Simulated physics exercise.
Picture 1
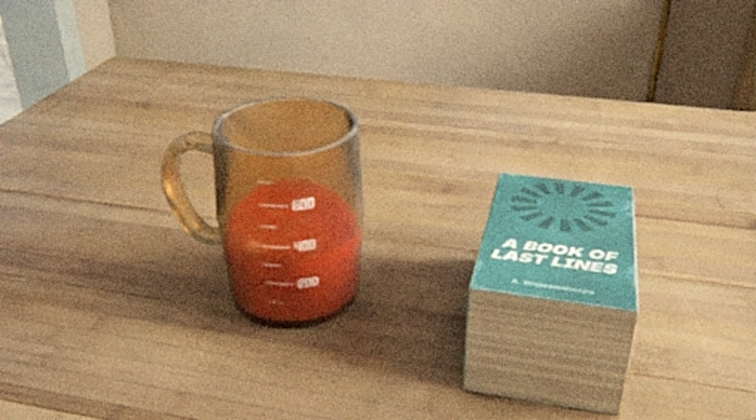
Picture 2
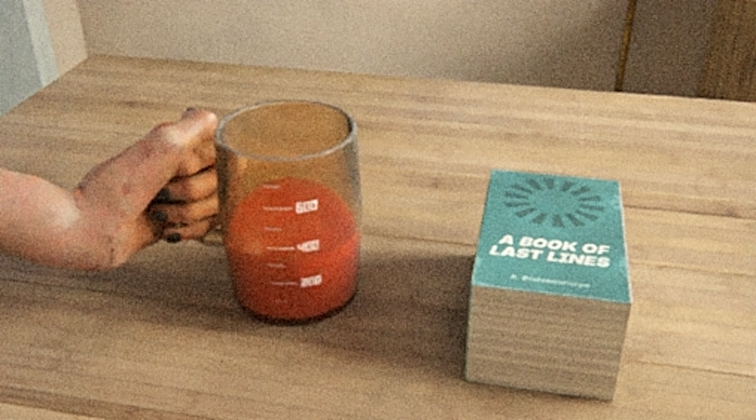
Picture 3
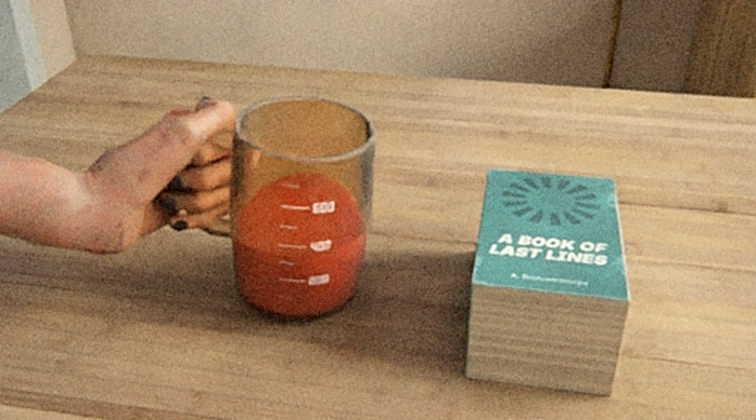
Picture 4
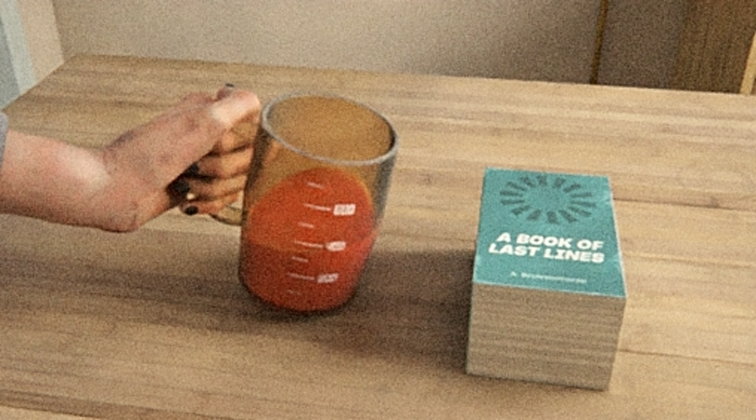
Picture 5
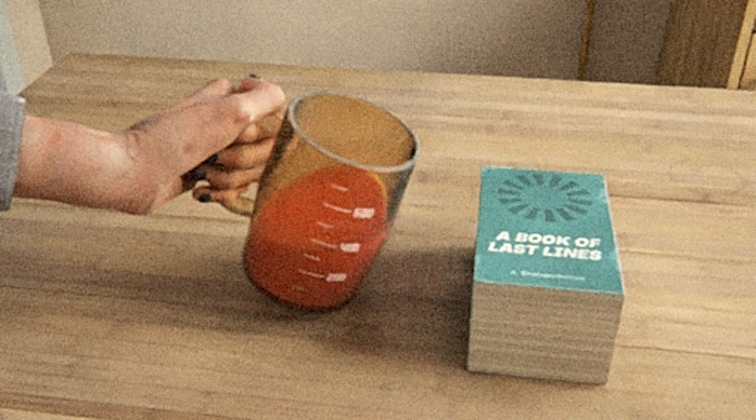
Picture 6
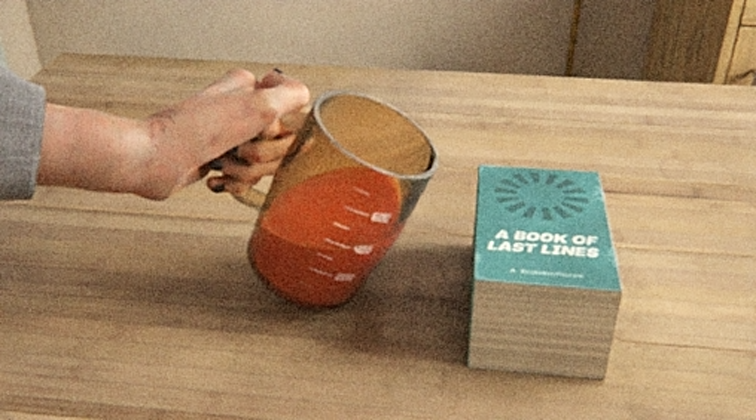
A hand grips the handle of a jug of red juice and tilts it rightwards, towards a book.
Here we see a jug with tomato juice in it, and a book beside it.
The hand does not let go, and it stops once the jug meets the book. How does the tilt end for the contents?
It ends with nothing lost.
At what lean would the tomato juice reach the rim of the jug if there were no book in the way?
That comes at around 60°.
A moment on, the jug leans by about 35°; all is still inside.
Further on, the jug leans by about 45°; all is still inside.
When it is over, the jug leans by about 50°, against the book; all is still inside.
